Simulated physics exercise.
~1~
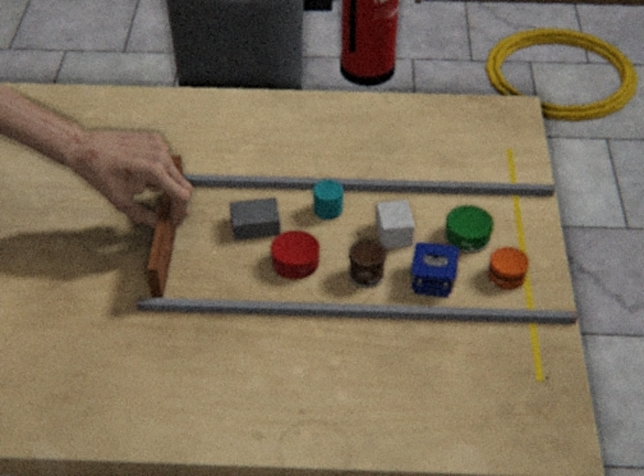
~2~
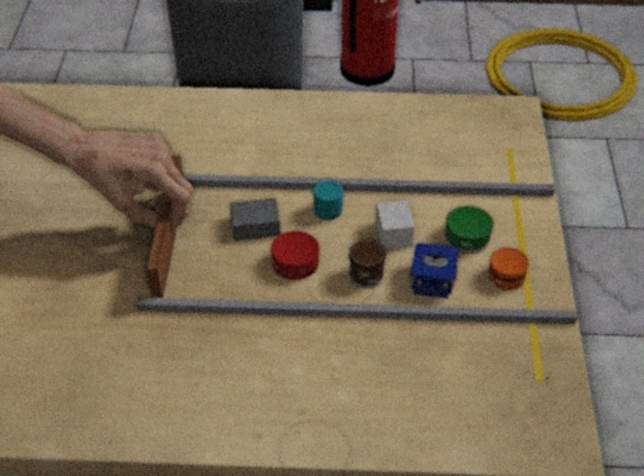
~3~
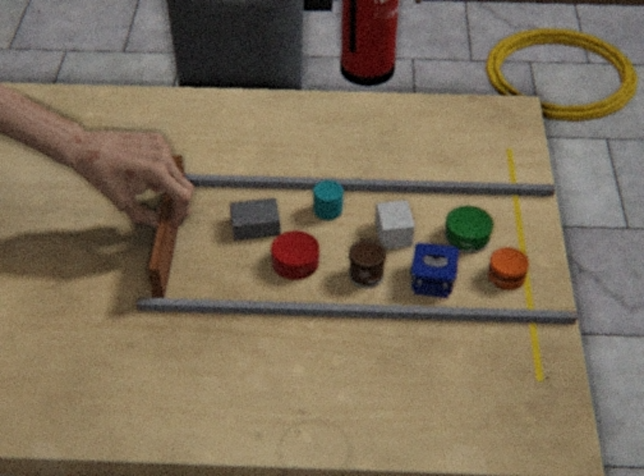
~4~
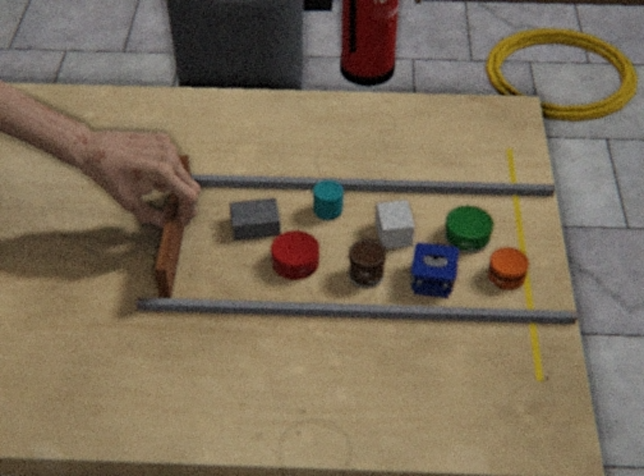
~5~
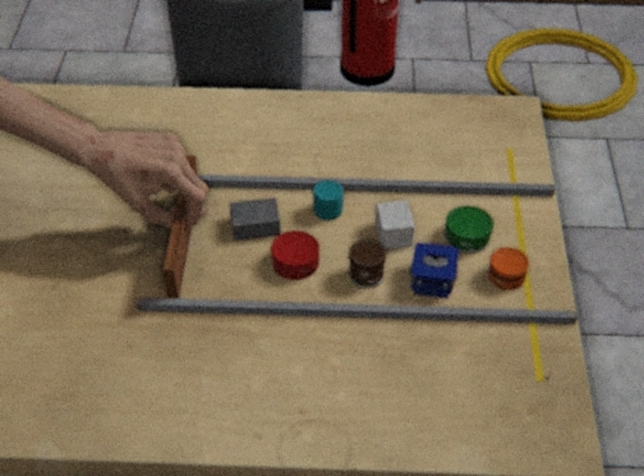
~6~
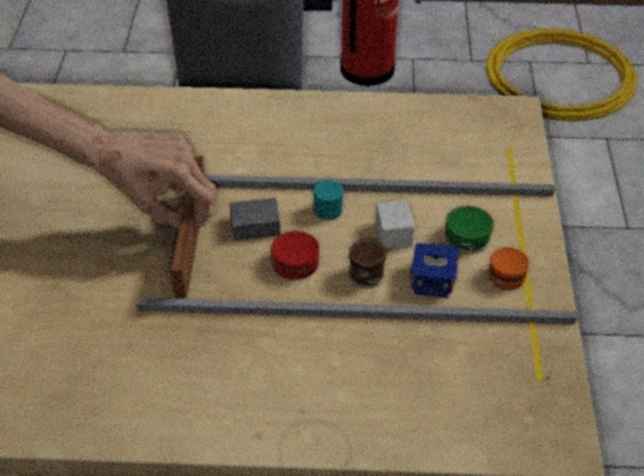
On a wooden table, a hand slides a brown board slightly right toward scattered small objects.
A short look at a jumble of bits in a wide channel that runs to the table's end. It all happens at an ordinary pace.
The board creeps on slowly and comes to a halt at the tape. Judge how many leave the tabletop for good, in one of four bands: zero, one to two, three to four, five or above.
Three to four come down.
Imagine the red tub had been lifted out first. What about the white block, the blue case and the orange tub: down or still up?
Outcome - white block falling, blue case falling, orange tub falling.
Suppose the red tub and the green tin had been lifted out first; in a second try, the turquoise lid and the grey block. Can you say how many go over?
The first count is 3 and the second is 3.
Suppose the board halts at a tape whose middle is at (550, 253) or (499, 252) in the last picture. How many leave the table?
You'd get 7 the first time and 2 the second.
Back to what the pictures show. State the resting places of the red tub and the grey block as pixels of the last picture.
The red tub comes to rest at (550, 260), and the grey block comes to rest at (546, 231).
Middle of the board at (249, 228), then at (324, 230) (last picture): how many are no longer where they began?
Note: First position 1; second position 4.
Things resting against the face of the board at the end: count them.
The count in contact is 4.
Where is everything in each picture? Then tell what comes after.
The first frame shows orange tub (508, 268); green tin (469, 229); blue case (434, 270); board (167, 225); tape (523, 252).
The second frame shows green tin (469, 229); board (167, 225).
The third frame shows blue case (434, 270); brown pot (367, 264).
The fourth frame shows orange tub (508, 269); red tub (295, 255).
The fifth frame shows green tin (469, 229); grey block (255, 219).
The sixth frame shows orange tub (508, 269); green tin (469, 229); blue case (434, 270); board (190, 226); tape (523, 252).
Early on, none off yet; orange tub at rest near (508, 269); green tin at rest near (469, 229); blue case at rest near (434, 270).
Finally, the number that fall off is three or four; lost, white block, blue case, green tin and orange tub.
